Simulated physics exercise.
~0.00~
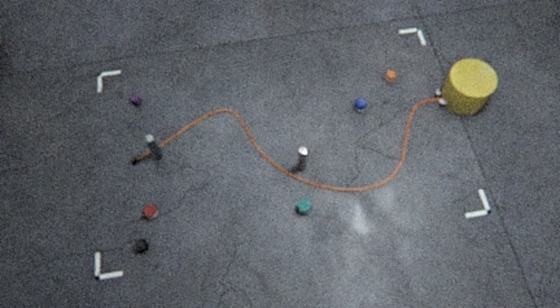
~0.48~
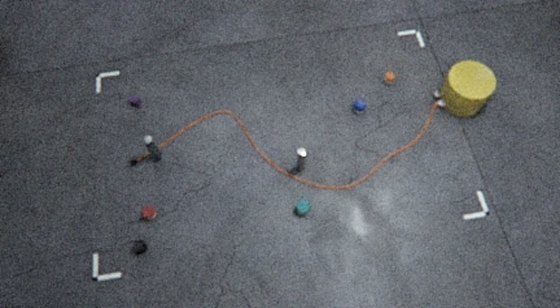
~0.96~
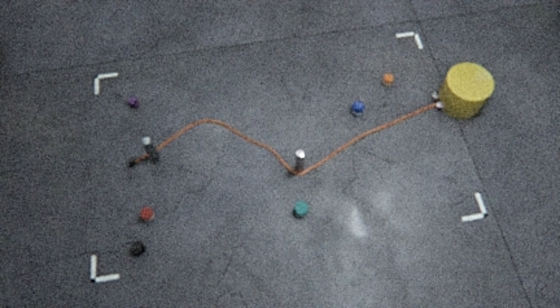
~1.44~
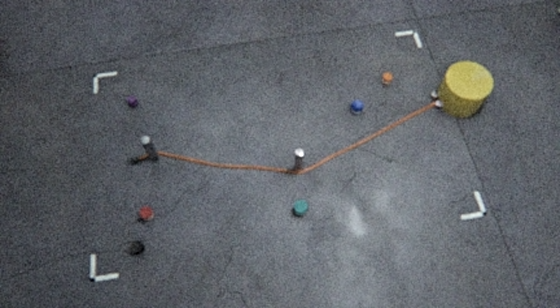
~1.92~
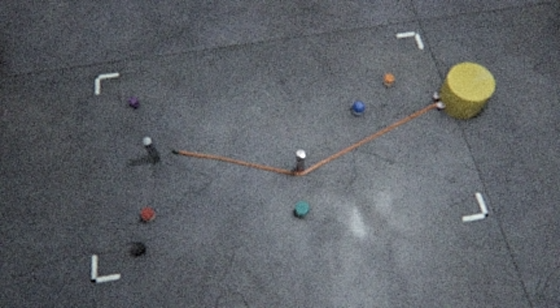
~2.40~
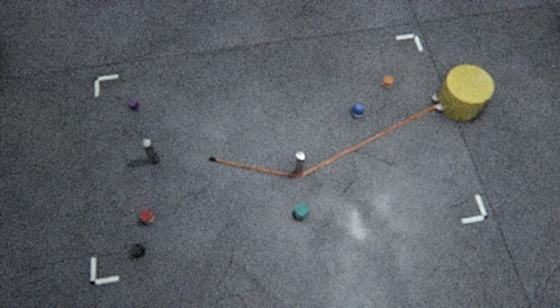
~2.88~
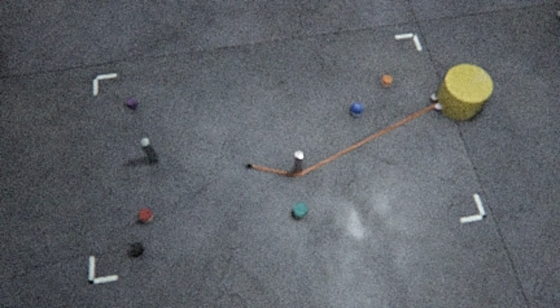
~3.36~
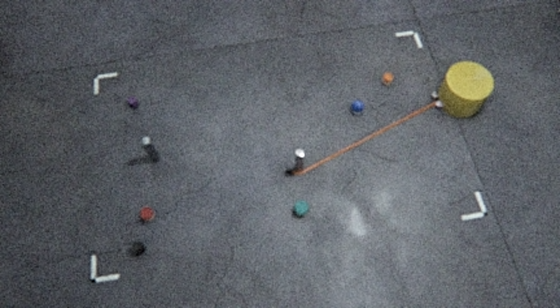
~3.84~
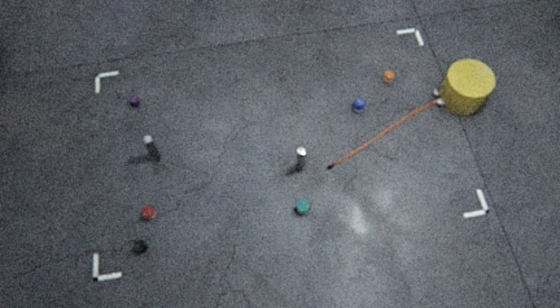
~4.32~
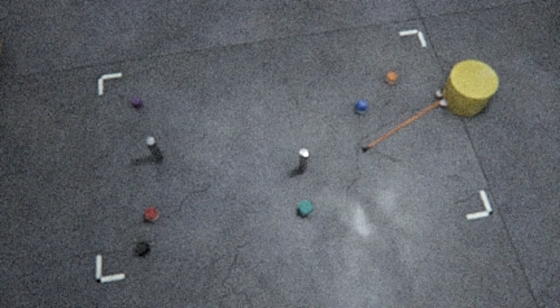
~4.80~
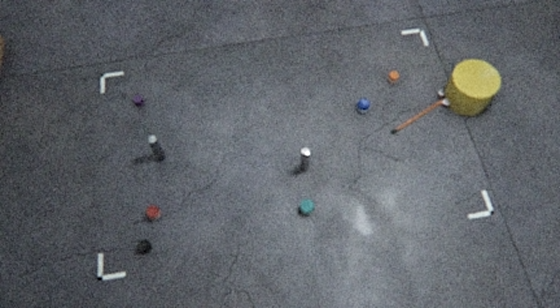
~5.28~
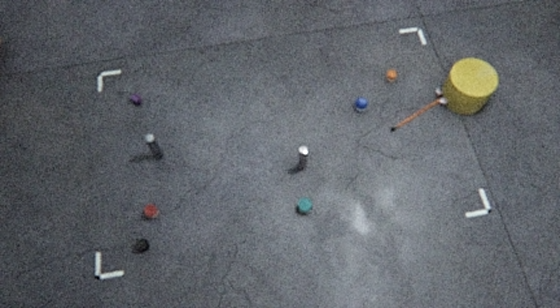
The clip opens on a grey floor seen from above, where an orange lead winds loosely from a yellow drum-shaped machine at the right, around a middle post, to another post at the left. The machine draws the lead in, first straightening the curve nearest it, then flattening the left-hand bend. The dark-tipped free end leaves the left post and slides right to the middle post, then slips past it. It keeps moving up and right, until only a short length remains outside the machine. The small coloured objects, including the orange canister, stay essentially still.
